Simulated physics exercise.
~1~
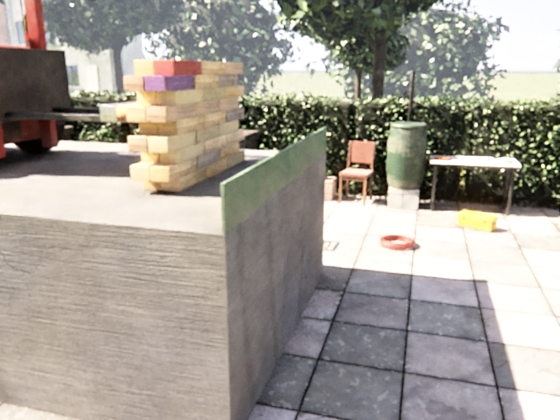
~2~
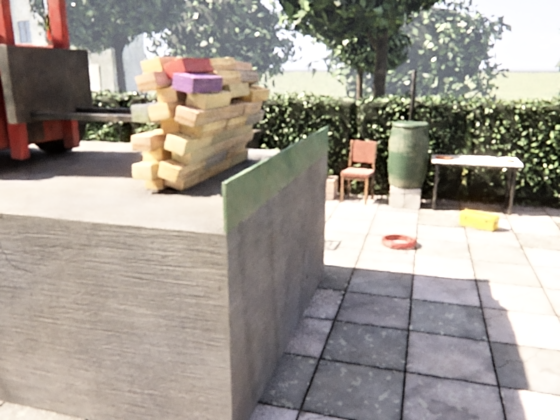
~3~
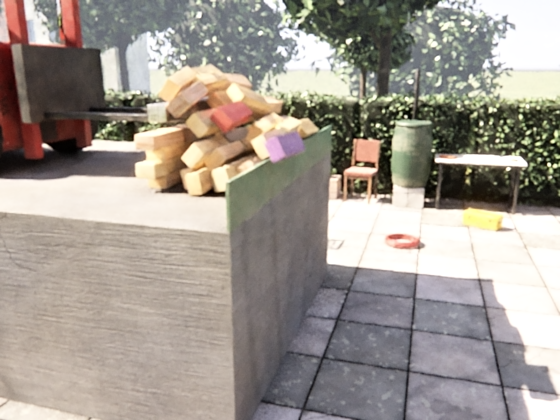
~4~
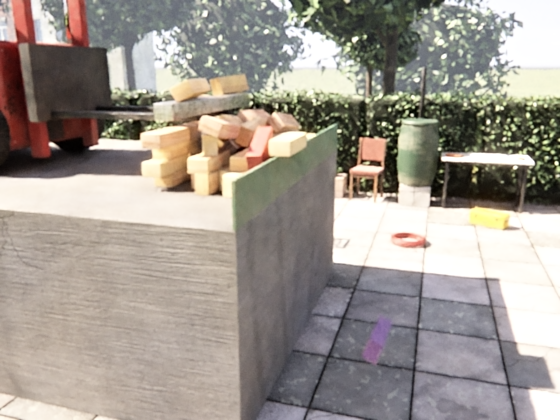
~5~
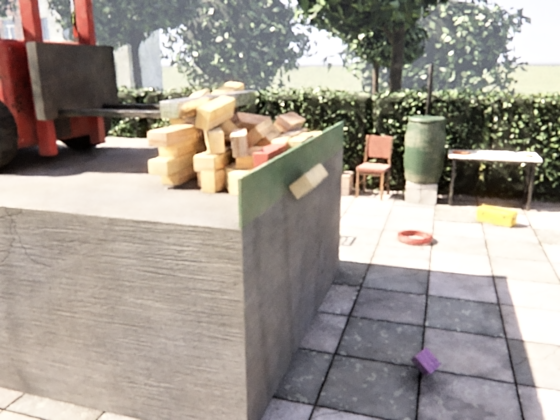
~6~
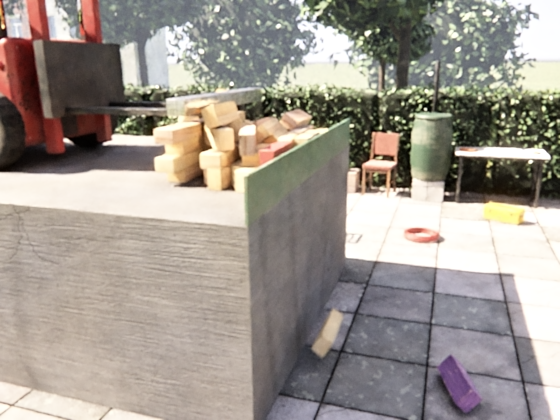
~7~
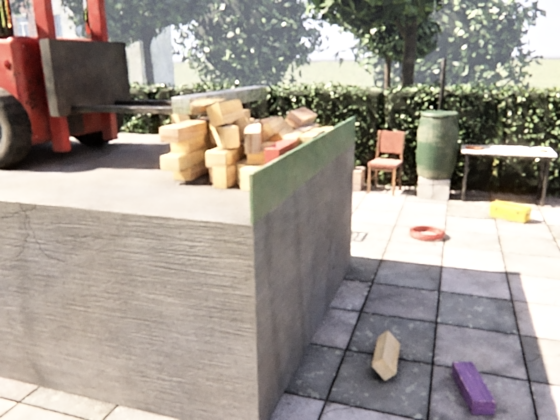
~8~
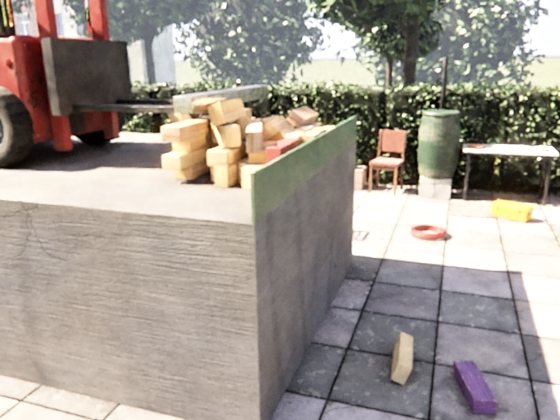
On a raised deck beside a paved yard edged by a hedge, a neat stack of pale wooden blocks, with one red and one purple, stands near a low green-topped board. A red forklift on the left pushes a beam into the stack, which leans and twists to the right. The blocks collapse into a heap against the board, and the purple one tumbles over it to the paving below. A pale block tips over after it and drops. The beam stops, leaving the red block in the pile and the two fallen blocks lying near each other on the slabs.
